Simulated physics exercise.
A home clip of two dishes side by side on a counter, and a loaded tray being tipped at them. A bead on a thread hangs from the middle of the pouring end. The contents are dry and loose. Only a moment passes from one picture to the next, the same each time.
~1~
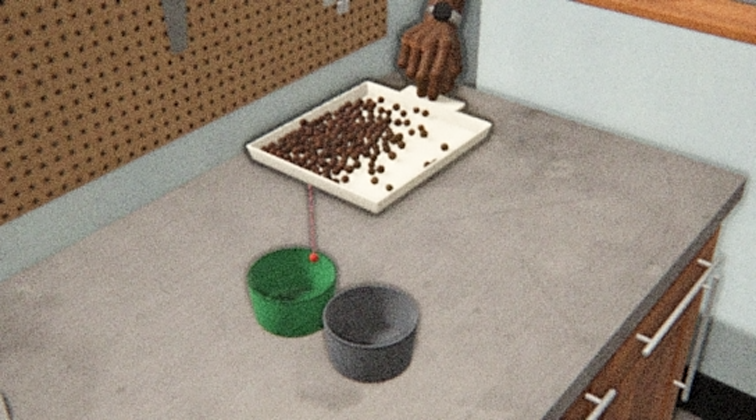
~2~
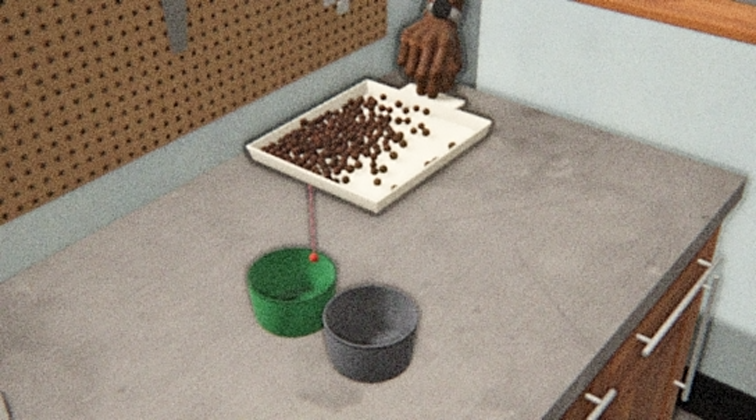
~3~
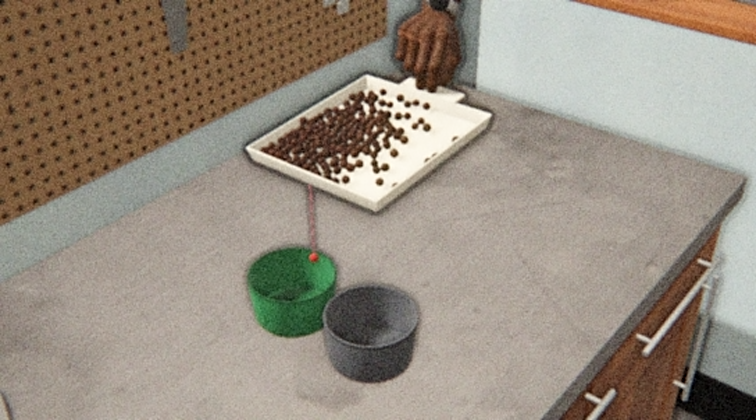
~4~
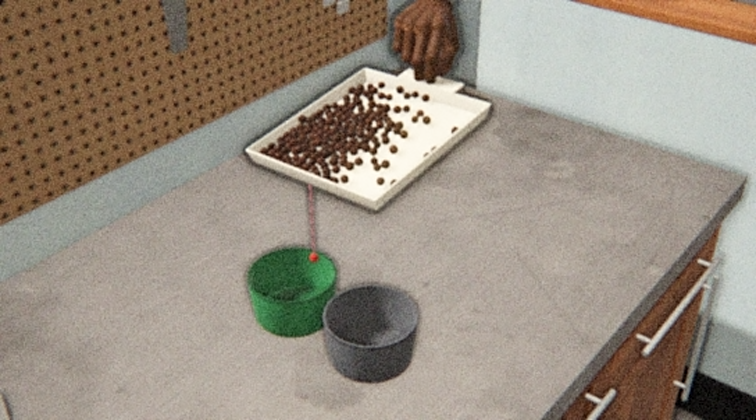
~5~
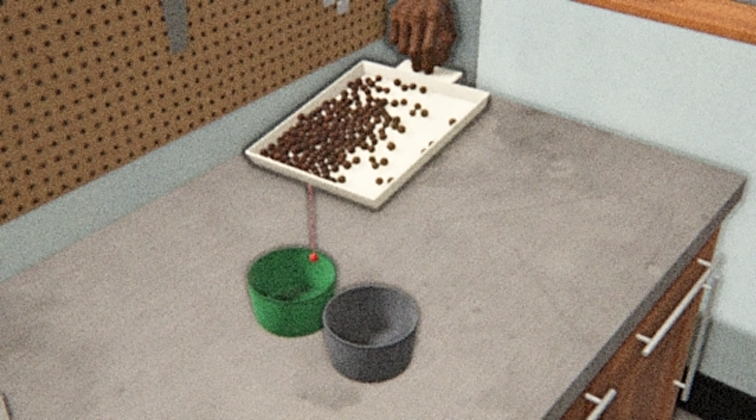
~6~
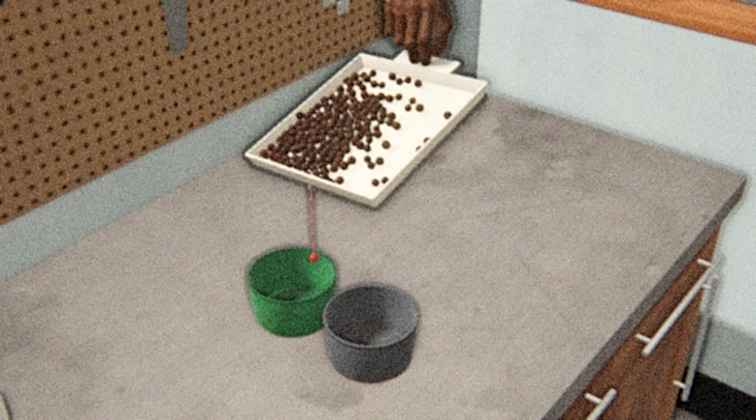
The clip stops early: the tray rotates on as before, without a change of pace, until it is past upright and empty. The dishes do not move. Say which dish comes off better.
The left one ends fuller.
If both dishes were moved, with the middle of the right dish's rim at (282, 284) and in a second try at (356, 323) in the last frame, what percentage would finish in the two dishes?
About 80 and 40 per cent.
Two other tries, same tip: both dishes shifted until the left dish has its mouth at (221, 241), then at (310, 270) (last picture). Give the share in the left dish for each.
About 50 and 10 per cent.
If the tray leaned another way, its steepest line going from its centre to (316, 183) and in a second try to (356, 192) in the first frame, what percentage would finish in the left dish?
In turn 40 and 10 in a hundred.
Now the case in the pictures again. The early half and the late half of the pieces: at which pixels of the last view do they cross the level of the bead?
Early half (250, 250), late half (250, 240).
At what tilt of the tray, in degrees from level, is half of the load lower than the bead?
At about 80°.
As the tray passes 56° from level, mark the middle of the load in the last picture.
At about (288, 149).
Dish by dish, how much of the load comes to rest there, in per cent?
The left dish has 30 per cent, the right dish has 0.
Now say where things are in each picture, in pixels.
In the first picture, corners of the pouring end (253, 146) and (376, 199), level; middle of the load (344, 139), chocolate balls; left dish (263, 312); right dish (341, 357); bead on its thread (314, 258).
In the second picture, corners of the pouring end (253, 146) and (376, 199), level; middle of the load (344, 138).
In the third picture, corners of the pouring end (252, 147) and (376, 198), tipped barely, lowest at the left corner; middle of the load (343, 136), about a tenth on the move.
In the fourth picture, corners of the pouring end (252, 149) and (374, 197), tipped a little, lowest at the left corner; middle of the load (343, 133), about a tenth on the move.
In the fifth picture, corners of the pouring end (251, 151) and (373, 195), tipped a little, lowest at the left corner; middle of the load (341, 129), about a tenth on the move.
In the sixth picture, corners of the pouring end (251, 153) and (372, 194), tipped a little, lowest at the left corner; middle of the load (340, 126), roughly a quarter on the move; left dish (263, 312); right dish (341, 357).
Just after the last frame, tray tipped steeply; the larger part on the tray; just a few in the left dish; just a few outside both; about a tenth in the air.
A moment on, tray tipped right over; about a tenth on the tray; roughly a quarter in the left dish; roughly half outside both; about a tenth in the air.
Further on, tray tipped past a quarter turn; roughly a third in the left dish; roughly two thirds outside both.
When it is over, tray tipped past a quarter turn; not one in the right dish; roughly a third in the left dish; roughly two thirds outside both.
